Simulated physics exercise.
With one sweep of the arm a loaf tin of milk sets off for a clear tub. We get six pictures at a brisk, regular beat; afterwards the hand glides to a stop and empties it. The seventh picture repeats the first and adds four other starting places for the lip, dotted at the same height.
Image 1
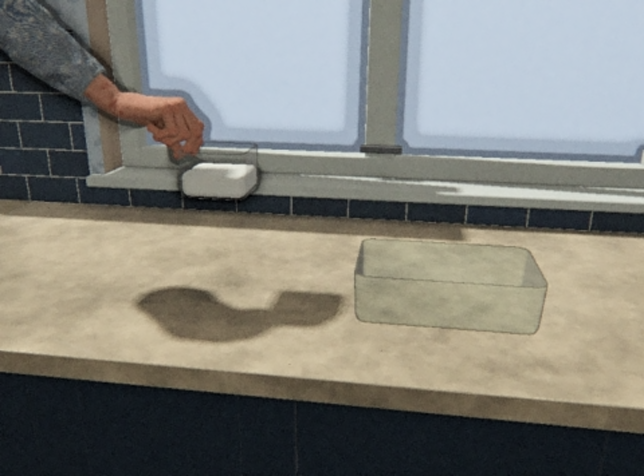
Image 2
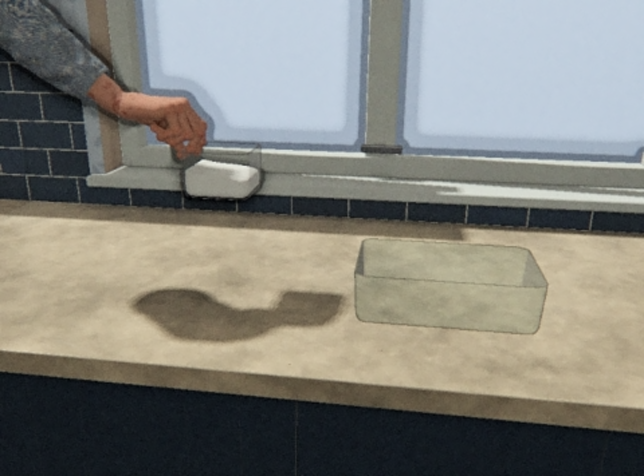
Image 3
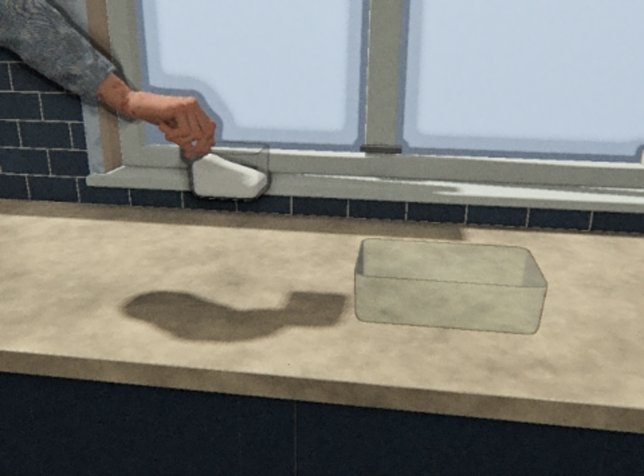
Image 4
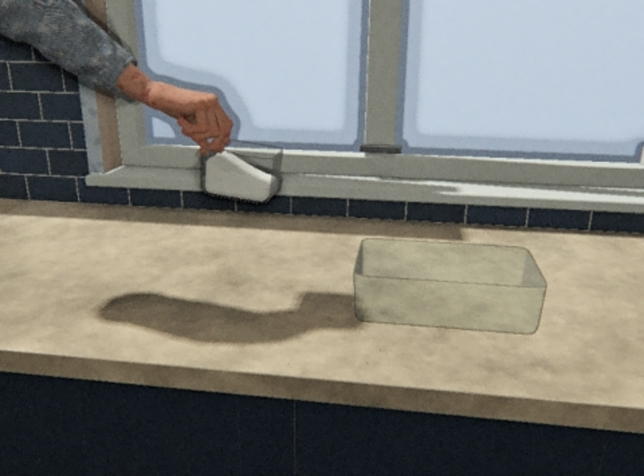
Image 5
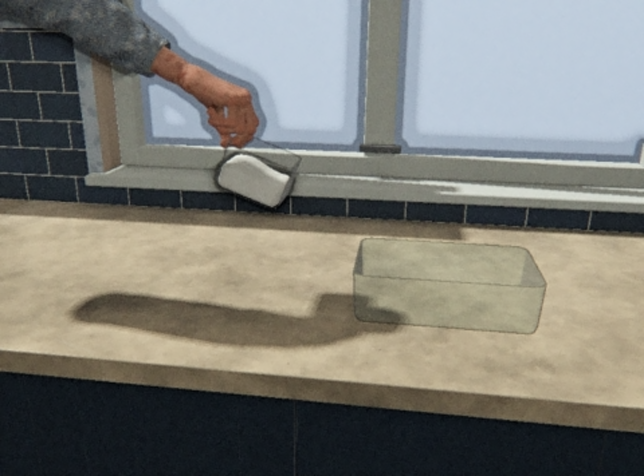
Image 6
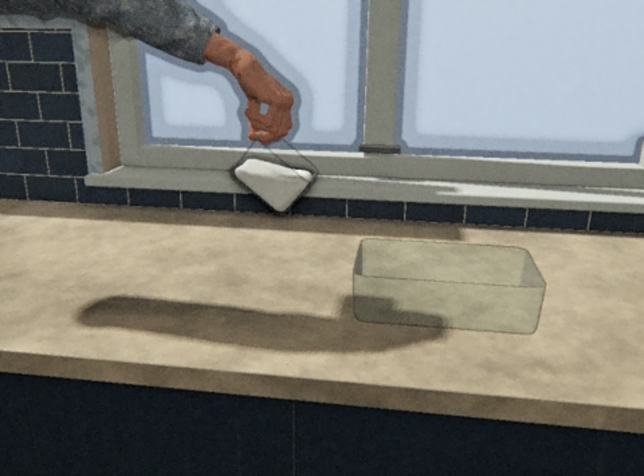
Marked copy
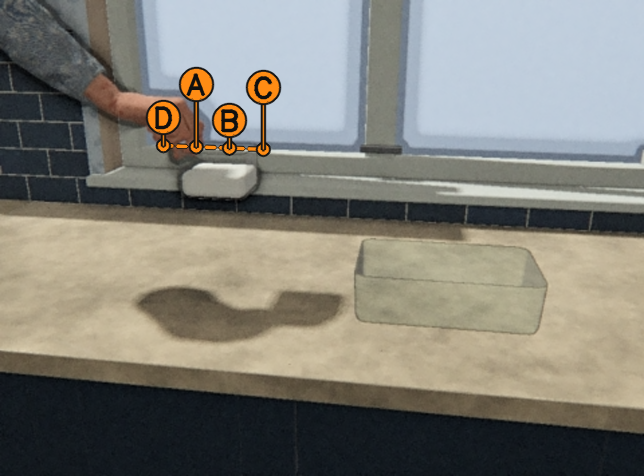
A hand held a small clear container of white liquid near the window, then moved it right over the counter and tilted it more and more toward a clear, empty tub.
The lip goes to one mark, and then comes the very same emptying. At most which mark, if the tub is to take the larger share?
Go for B.
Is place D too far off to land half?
Yes, that goes wrong.
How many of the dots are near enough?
Two of them.
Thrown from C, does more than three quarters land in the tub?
Yes, clearly.
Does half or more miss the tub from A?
Yes.
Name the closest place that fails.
That would be A.
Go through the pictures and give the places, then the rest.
In the first frame, upright, lip at (250, 148); tub from (355, 319) to (538, 333); nothing has left yet.
In the second frame, upright, lip at (253, 148); nothing has left yet.
In the third frame, upright, lip at (262, 149); nothing has left yet.
In the fourth frame, tipped about 7°, lip at (277, 153); nothing has left yet.
In the fifth frame, tipped about 20°, lip at (296, 162); nothing has left yet.
In the sixth frame, tipped about 39°, lip at (315, 176); nothing has left yet.
In orange, A at (196, 146); B at (229, 148); C at (263, 149); D at (163, 145).
For place A, about 5 % lands in the tub, 92 % falls short and 3 % goes beside or beyond.
For place B, about 73 % lands in the tub, 17 % falls short and 10 % goes beside or beyond.
For place C, about 88 % lands in the tub, 1 % falls short and 11 % goes beside or beyond.
For place D, about 0 % lands in the tub, 100 % falls short.
